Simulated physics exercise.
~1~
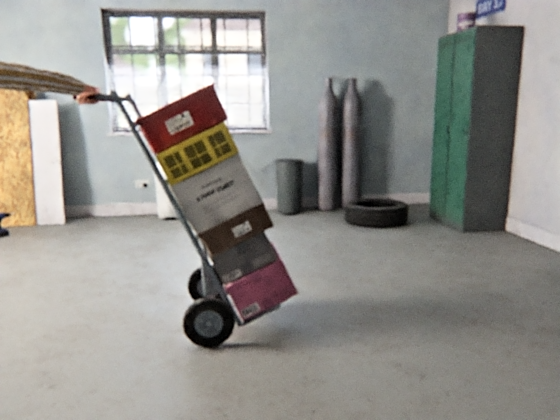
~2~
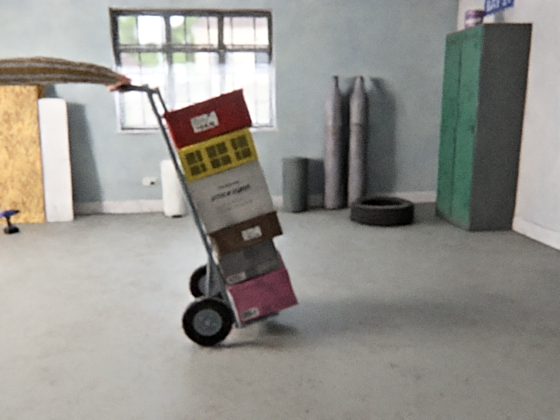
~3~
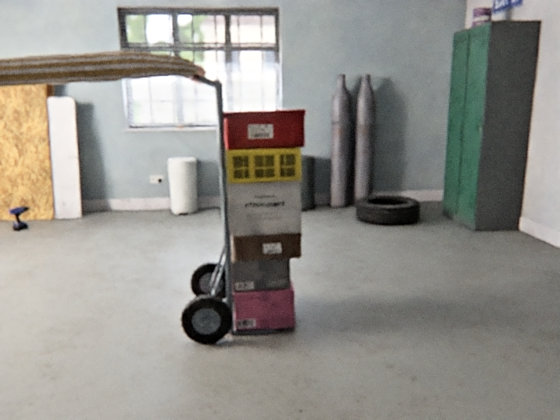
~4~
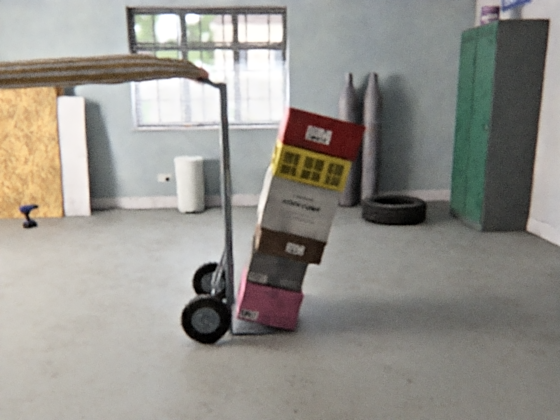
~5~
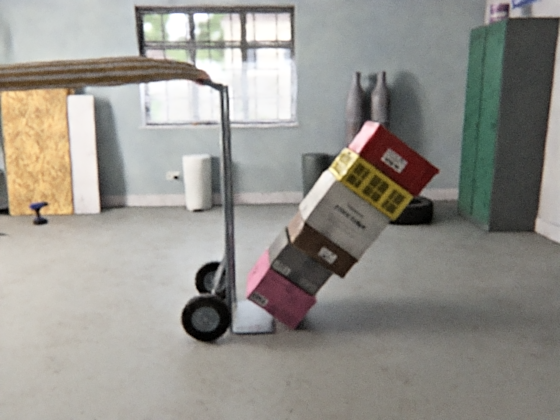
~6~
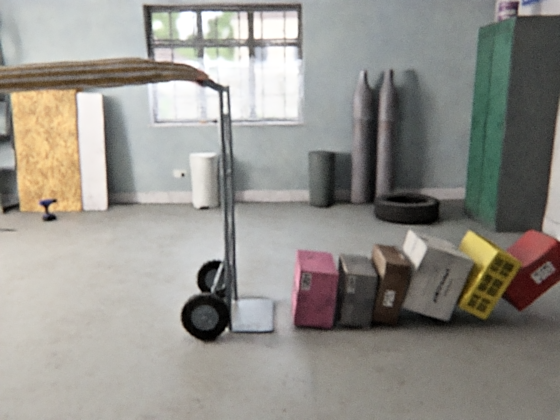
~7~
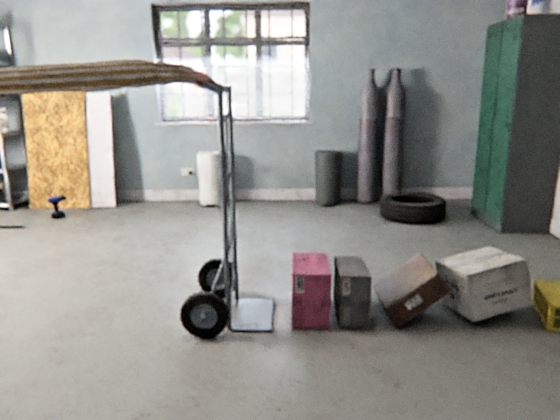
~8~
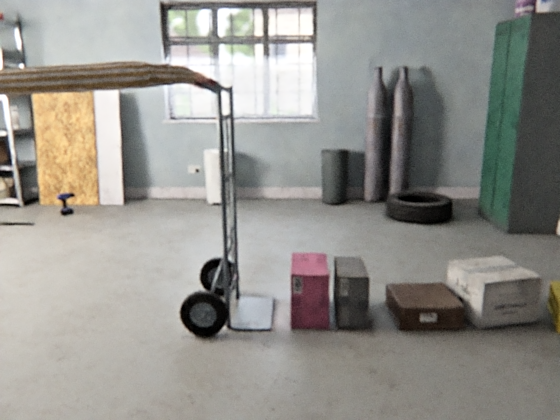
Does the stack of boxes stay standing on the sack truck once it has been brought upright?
No, the stack tips forward off the upright truck and comes apart. The boxes end up strung out to the right, with the truck's plate left empty.
